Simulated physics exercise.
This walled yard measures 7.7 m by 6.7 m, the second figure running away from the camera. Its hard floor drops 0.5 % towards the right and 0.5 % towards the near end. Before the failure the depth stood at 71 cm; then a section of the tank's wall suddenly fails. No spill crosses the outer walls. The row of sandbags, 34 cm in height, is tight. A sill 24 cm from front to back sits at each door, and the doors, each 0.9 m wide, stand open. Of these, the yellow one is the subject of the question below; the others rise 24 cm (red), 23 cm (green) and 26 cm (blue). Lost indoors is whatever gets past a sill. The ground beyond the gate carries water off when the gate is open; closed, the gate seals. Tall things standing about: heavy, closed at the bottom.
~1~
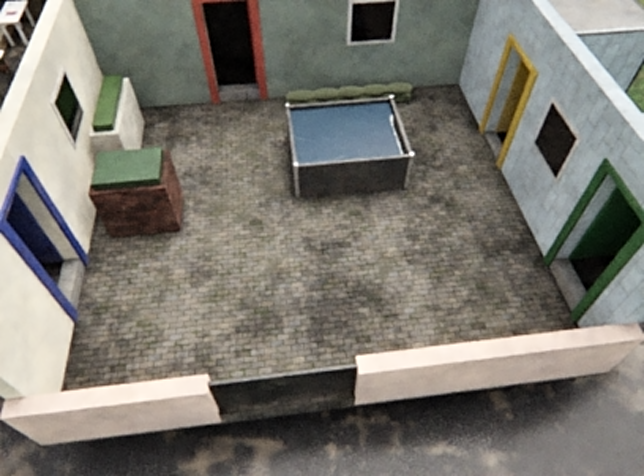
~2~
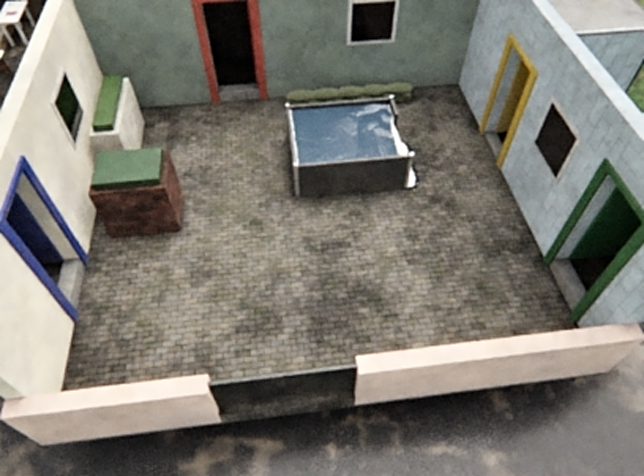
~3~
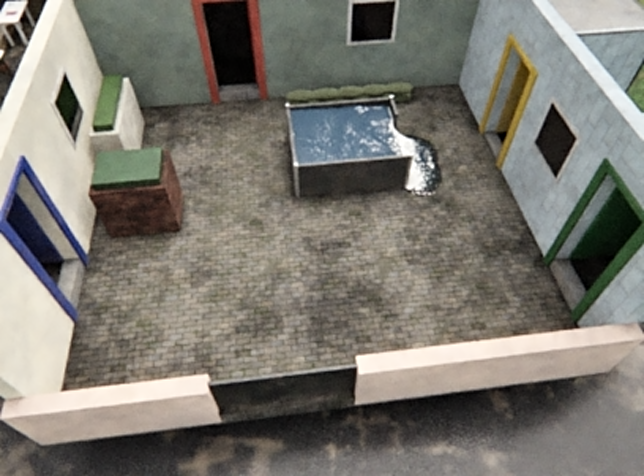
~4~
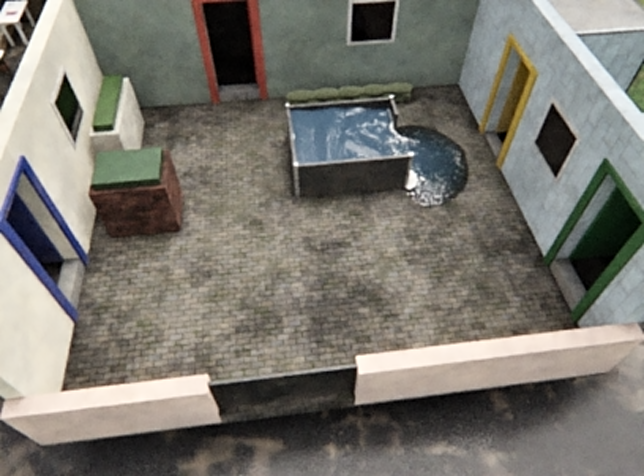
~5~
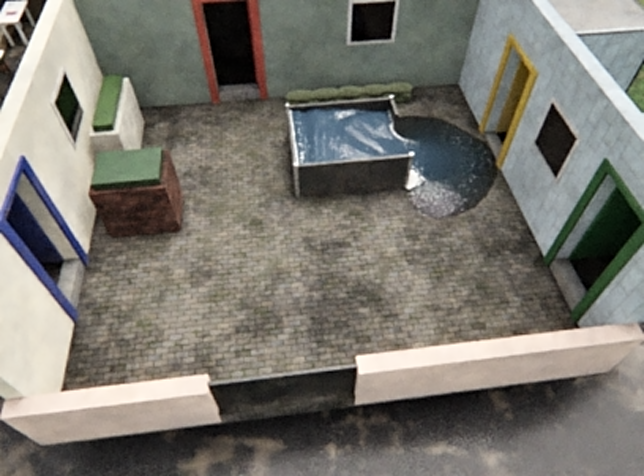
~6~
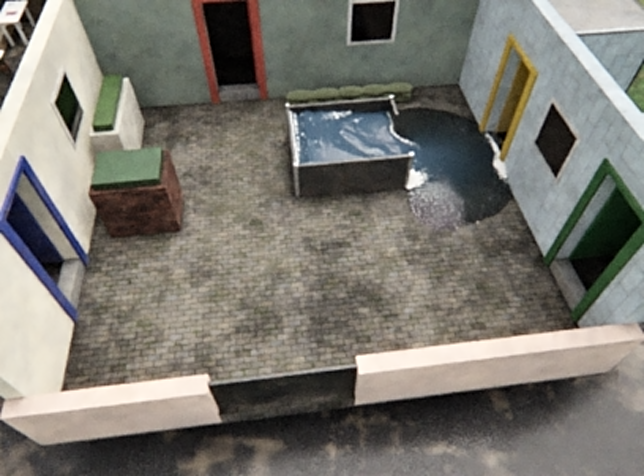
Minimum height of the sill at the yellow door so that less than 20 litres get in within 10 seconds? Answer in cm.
Roughly 34 cm.
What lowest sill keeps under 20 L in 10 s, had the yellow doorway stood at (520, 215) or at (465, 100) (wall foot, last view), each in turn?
Around 20 and 18 cm respectively.
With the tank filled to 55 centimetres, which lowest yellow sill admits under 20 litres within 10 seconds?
Roughly 25 cm high.
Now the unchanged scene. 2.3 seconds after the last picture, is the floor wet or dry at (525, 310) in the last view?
At that moment it's submerged.
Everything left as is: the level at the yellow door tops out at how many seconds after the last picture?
At roughly 1.8 s.
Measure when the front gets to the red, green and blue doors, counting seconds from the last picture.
Door red 3.2 s / door green 0.8 s / door blue 6.5 s.
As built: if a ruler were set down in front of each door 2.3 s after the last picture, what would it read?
In cm: Red 0, green 9, yellow 21, blue 0.
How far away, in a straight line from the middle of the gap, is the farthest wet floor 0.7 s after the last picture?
Distance from gap: Approx. 3.2 m.
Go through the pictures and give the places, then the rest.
The first frame shows still water, 71 cm deep, in the tank at (347, 133); the yellow door at (505, 108) is dry.
In the second frame, water pours out at (398, 156) and has run 0.3 m, to a hidden place; about 6 cm deep outside, 71 cm at the back.
In the third frame, the gap is at (398, 157), the front 0.7 m out at (437, 172); the back of the tank holds 71 cm.
In the fourth frame, the gap is at (398, 158), the front 1.3 m out at (461, 157); the back of the tank holds 71 cm.
In the fifth frame, the front is at (492, 158), 1.9 m from the gap at (398, 158); 3.7 m2 of floor is wet, 65 cm left at the back.
In the sixth frame, the front is at (510, 159), 2.2 m from the gap at (398, 157); 5.0 m2 of floor is wet, 60 cm left at the back; water is at the yellow door at (505, 108).
Then, 0.7 s after the last picture water covers 15 % of the floor, deepest (38 cm) near (497, 173); 12 cm at the yellow door, 124 litres in over its 6 cm sill.
Then, 2.3 s after the last picture water covers 25 % of the floor, deepest (30 cm) near (584, 353); 21 cm at the yellow door, 406 litres in over its 6 cm sill.
Then, 9.3 s after the last picture water covers 85 % of the floor, deepest (9 cm) near (560, 356); 6 cm at the yellow door, 592 litres in over its 6 cm sill.
At the yellow door as built, the water peaked near 24 cm, 1.9 s after the last picture.
With a sill of 28 cm, 63 litres would have come in within the 10 s; with 37.5 cm, 6 litres. So under 20 litres takes about 34 cm.
